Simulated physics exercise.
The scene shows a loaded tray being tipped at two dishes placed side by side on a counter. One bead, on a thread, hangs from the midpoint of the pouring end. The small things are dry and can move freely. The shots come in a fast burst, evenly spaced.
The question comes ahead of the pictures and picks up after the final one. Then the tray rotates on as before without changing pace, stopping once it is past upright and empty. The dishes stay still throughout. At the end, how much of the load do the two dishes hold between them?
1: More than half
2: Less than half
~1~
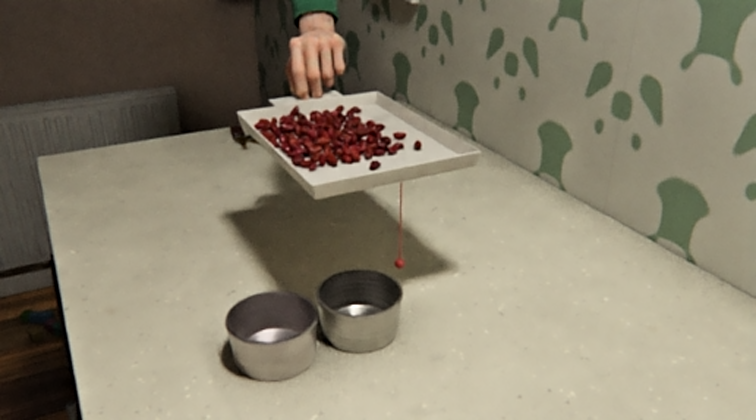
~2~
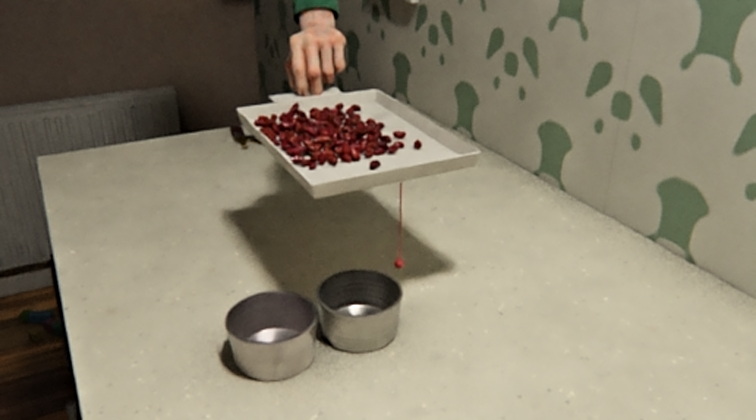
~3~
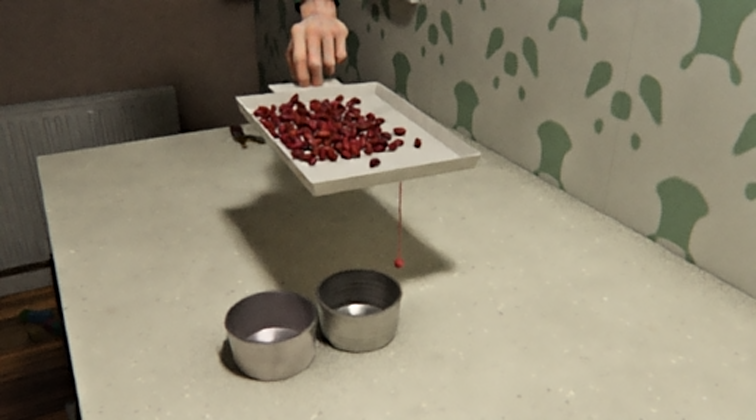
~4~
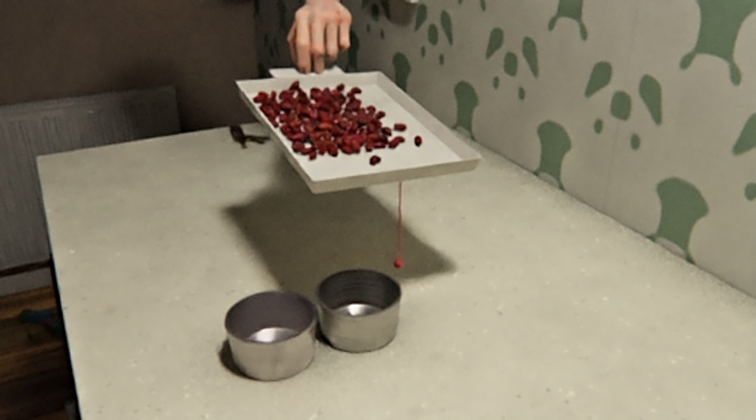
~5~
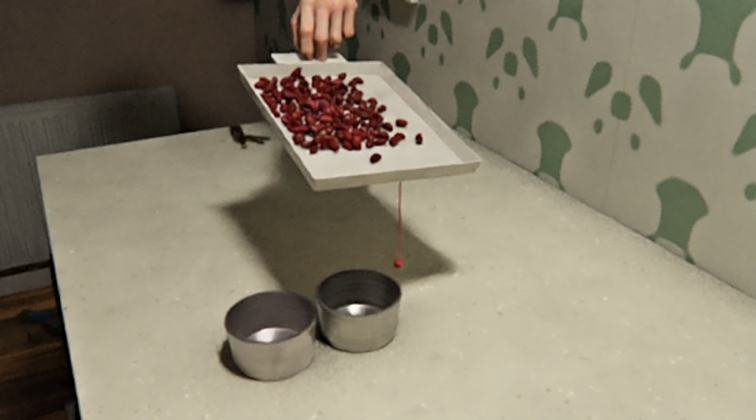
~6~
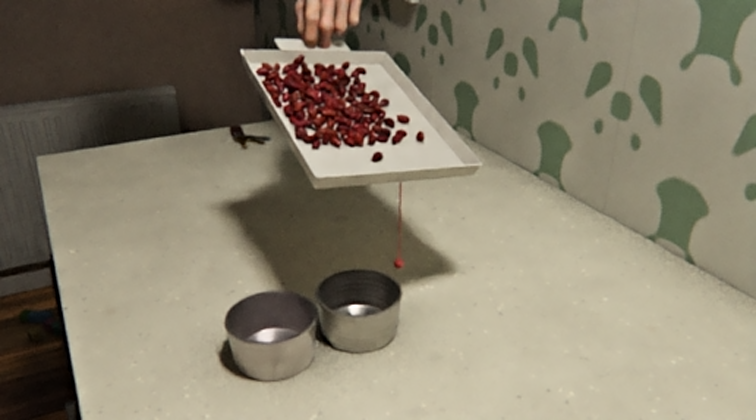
2.
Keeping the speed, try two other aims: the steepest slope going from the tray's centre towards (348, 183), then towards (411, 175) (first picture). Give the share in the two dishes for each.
In order, 70 in a hundred and 0 in a hundred.
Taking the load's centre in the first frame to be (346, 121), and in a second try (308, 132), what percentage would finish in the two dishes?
Around 0 in a hundred the first time, around 0 in a hundred the second.
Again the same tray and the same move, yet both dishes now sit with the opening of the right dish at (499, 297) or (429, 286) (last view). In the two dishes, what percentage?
It would be roughly 20 per cent, followed by roughly 40 per cent.
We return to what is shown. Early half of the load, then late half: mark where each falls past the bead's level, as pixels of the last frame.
I'd say around (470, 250) at first, then around (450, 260).
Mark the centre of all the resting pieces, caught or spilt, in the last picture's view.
I'd put the middle somewhere around (467, 312).
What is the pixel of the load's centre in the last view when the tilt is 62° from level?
Look around (430, 147) in the last picture.
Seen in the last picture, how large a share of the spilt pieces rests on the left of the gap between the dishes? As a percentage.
0 in a hundred, roughly.
Soon after the last picture, tray tipped steeply; most on the tray; a small part in the air.
A little later, tray tipped right over; about two thirds on the tray; about a quarter outside both; a stray few in the air.
Later still, tray tipped past a quarter turn; all outside both.
At rest, tray tipped past a quarter turn; none in the left dish; none in the right dish; all outside both.
